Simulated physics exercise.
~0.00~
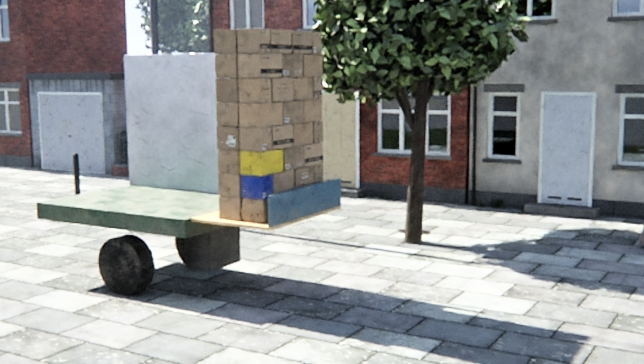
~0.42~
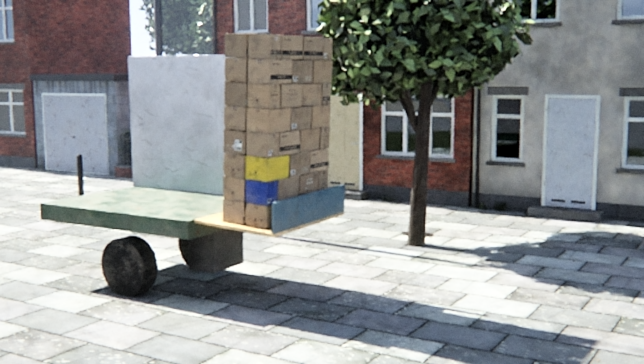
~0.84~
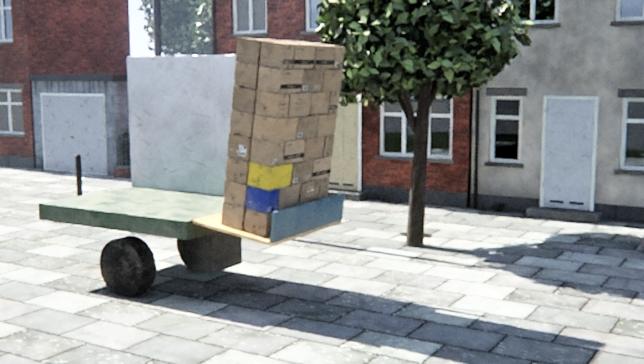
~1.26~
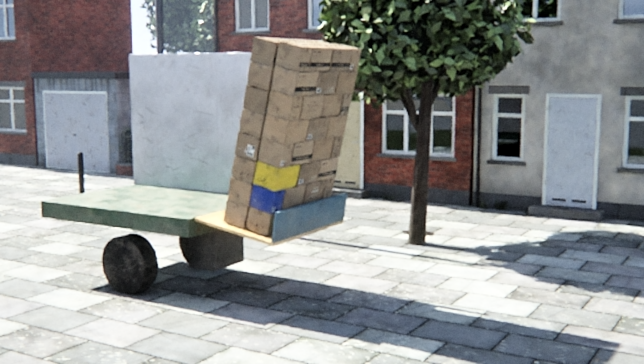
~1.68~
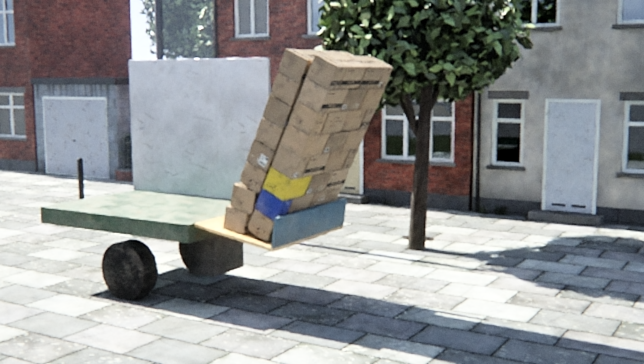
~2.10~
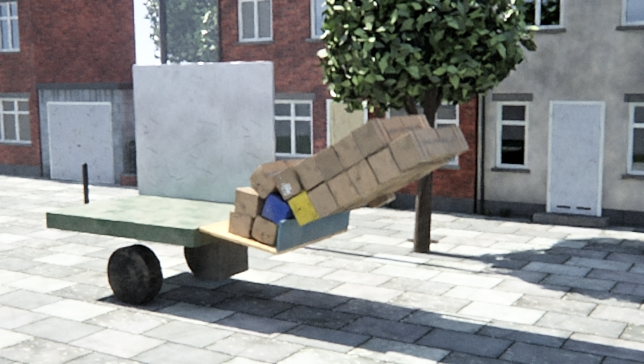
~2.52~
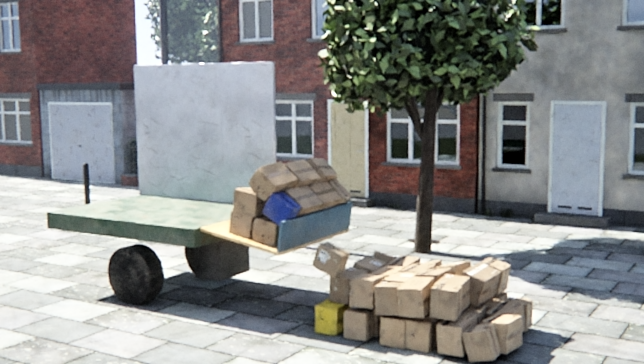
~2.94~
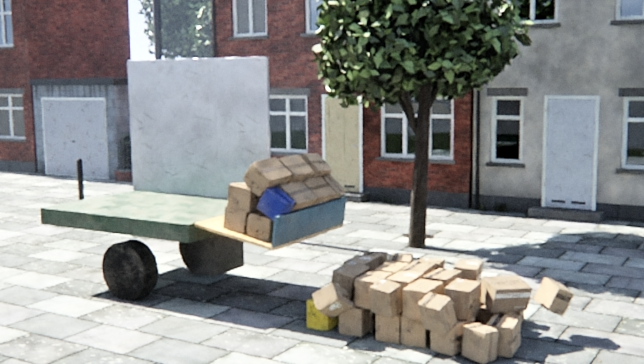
On a paved street, stacked cartons tip off a sloping platform, leaving some behind.
